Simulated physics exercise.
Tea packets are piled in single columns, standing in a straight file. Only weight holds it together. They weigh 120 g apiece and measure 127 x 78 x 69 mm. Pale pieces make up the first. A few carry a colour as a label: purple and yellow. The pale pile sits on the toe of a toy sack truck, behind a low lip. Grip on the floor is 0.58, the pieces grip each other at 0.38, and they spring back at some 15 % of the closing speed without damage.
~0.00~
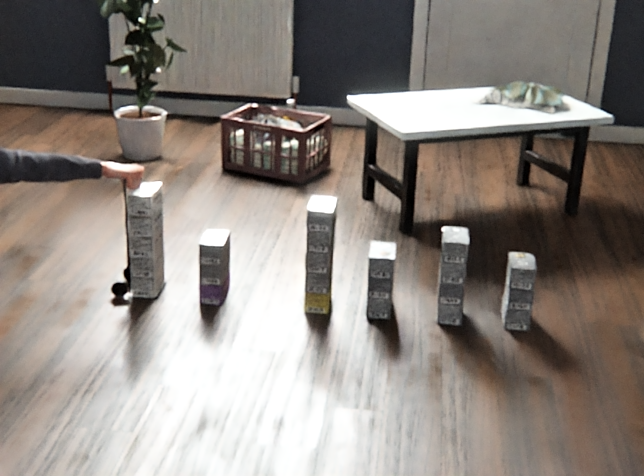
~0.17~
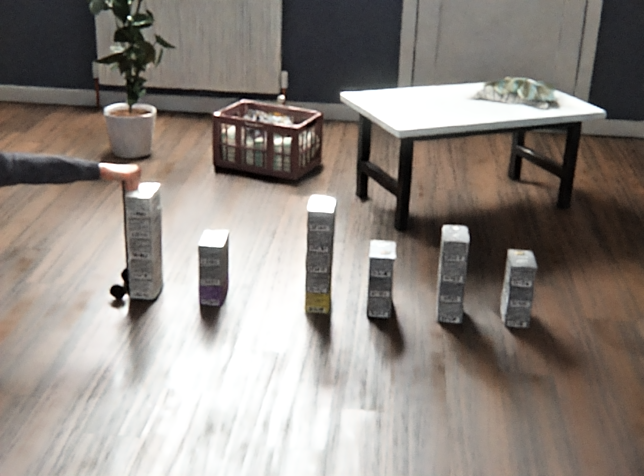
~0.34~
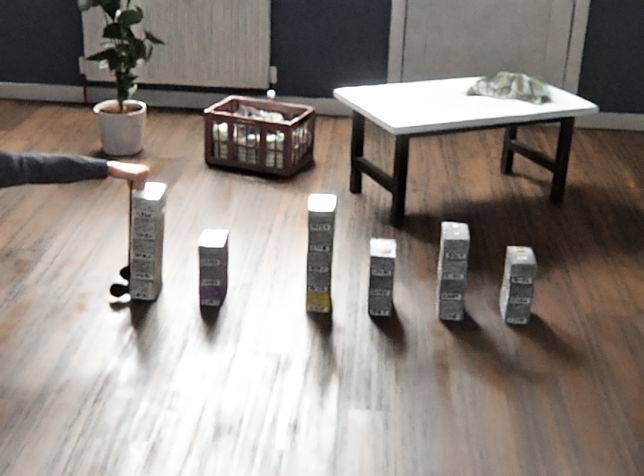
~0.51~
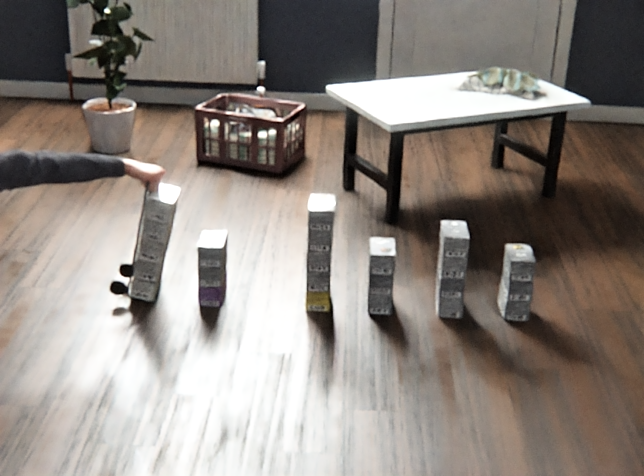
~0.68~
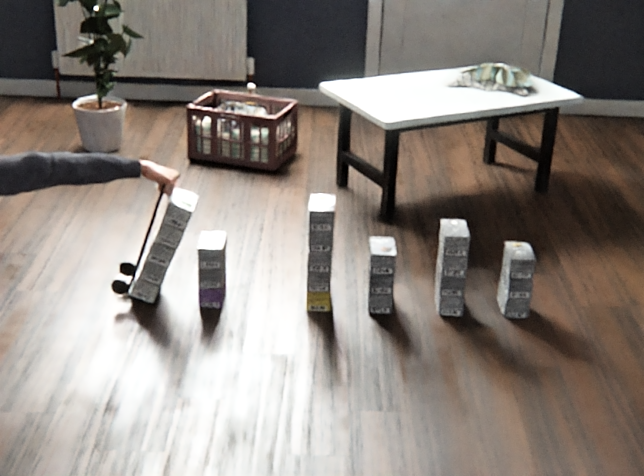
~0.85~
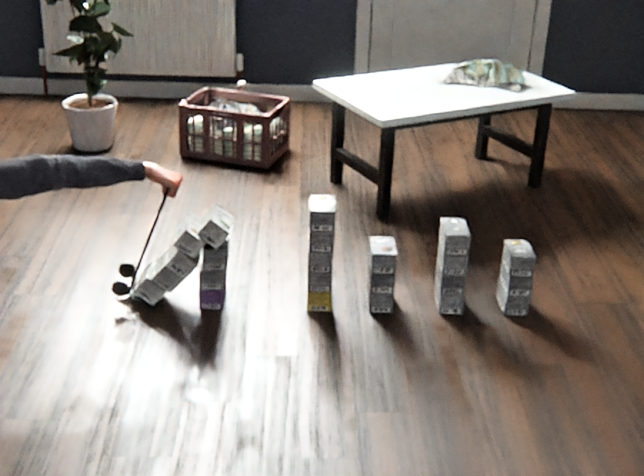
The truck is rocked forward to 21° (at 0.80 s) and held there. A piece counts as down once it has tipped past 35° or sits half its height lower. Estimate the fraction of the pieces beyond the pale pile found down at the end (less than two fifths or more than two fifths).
It comes to less than two fifths.
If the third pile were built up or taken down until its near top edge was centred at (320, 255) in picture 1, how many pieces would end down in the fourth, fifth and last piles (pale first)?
Then fourth 0, fifth 0, last 0.
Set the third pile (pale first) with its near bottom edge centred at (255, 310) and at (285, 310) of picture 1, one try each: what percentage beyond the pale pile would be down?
First 0, then 60 per cent.
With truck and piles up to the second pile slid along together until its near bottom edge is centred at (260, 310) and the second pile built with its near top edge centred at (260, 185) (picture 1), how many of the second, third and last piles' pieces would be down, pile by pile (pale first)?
Then second 6, third 4, last 2.
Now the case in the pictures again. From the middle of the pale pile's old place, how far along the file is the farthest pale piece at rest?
About 46 cm.
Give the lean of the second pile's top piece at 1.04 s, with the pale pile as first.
About 10°.
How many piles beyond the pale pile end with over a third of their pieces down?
1 in all.
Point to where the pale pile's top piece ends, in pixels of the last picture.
Around (292, 294).
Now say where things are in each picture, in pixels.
In the first frame (places mark the middle of the side facing us; the camera moves round a little), truck frame (126, 204) 0° forward; yellow packet (316, 304); purple packet (210, 295); the rest undisturbed.
The second frame shows truck frame (124, 206) 0° forward; yellow packet (316, 303).
The third frame shows truck frame (131, 206) 4° forward, top of the pale pile leaning 4°; yellow packet (317, 302); the rest undisturbed.
The fourth frame shows truck frame (143, 206) 12° forward, top of the pale pile leaning 12°; yellow packet (317, 302); the rest undisturbed.
The fifth frame shows truck frame (156, 209) 19° forward, top of the pale pile leaning 22°; yellow packet (318, 302); the rest undisturbed.
The sixth frame shows truck frame (159, 211) 21° forward, top of the pale pile leaning 39°; purple packet (211, 300); yellow packet (319, 302); one has shifted.
After 0.91 s, 3 of the pale pile down; none of the 18 other packets down, 2 disturbed.
After 1.04 s, 5 of the pale pile down; none of the 18 other packets down, 3 disturbed; purple packet leaning 14°.
After 1.14 s, 5 of the pale pile down; none of the 18 other packets down, 2 disturbed.
After 1.28 s, 5 of the pale pile down; 2 of the 18 other packets down.
At rest (1.9 s), 5 of the pale pile down; 2 of the 18 other packets down; purple packet shifted 6 mm; yellow packet unmoved. That is 11 per cent. As the last picture would show them, middles, purple packet near (215, 290), yellow packet near (319, 292).
